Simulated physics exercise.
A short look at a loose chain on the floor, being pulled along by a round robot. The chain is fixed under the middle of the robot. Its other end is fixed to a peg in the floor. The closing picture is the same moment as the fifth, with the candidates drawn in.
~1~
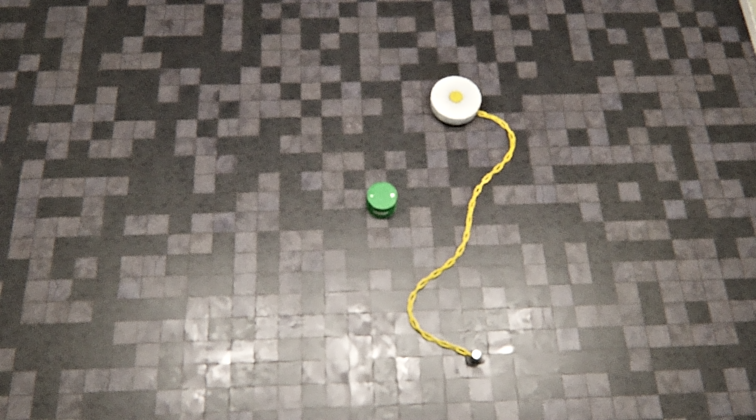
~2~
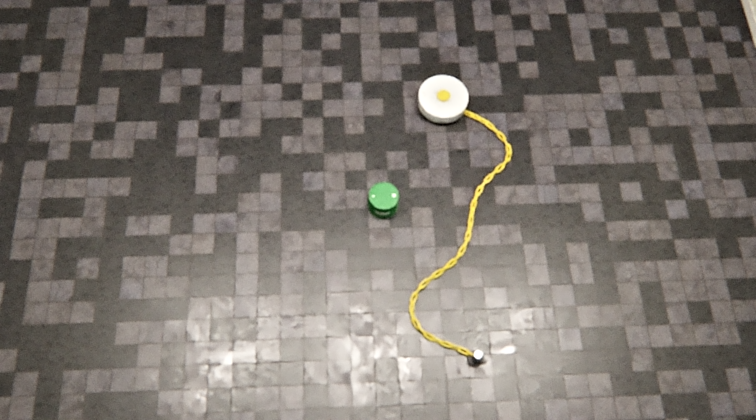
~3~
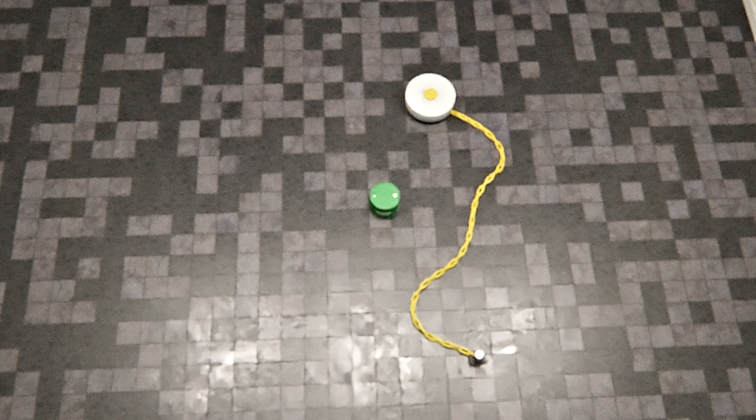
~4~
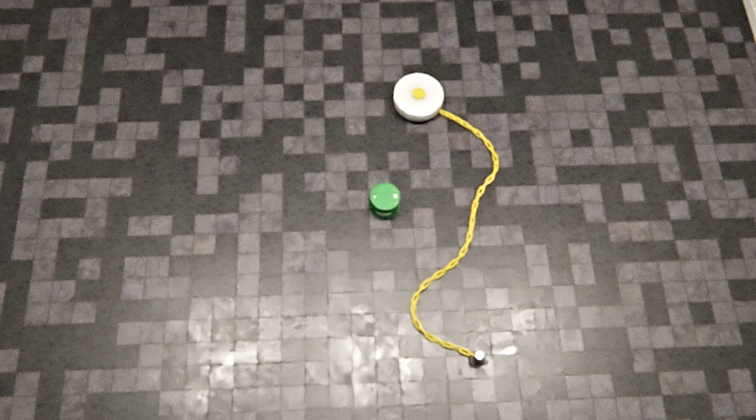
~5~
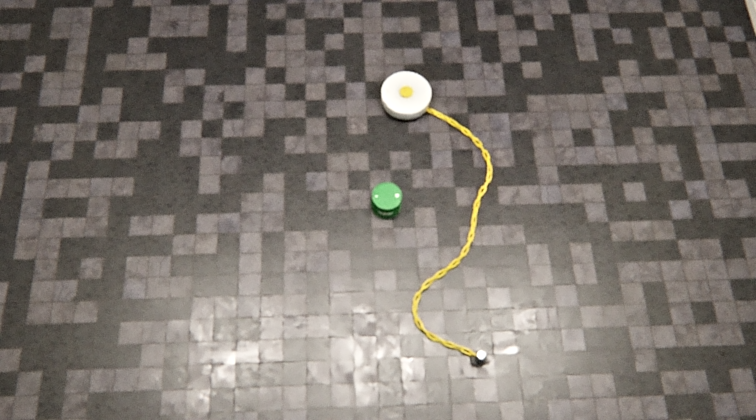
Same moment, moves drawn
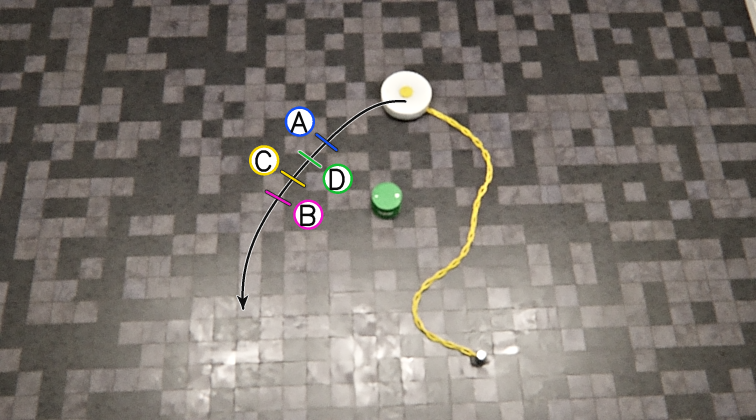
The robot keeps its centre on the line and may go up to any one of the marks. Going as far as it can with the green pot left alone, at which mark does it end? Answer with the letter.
B.
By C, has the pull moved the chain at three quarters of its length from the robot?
No.
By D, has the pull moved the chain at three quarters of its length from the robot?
By then, no.
On the marked copy, A at (326, 142); B at (278, 198); C at (293, 179); D at (310, 159); the route from (405, 101) via (293, 179) to (243, 309).
Following B. Soon after the start, robot (353, 115), middle of the chain (473, 228).
Later, robot (310, 155), middle of the chain (466, 226).
In the end, robot (277, 194), middle of the chain (454, 225); nothing has been touched.
As for the rest, A is safe but short; C is safe but short; D is safe but short.
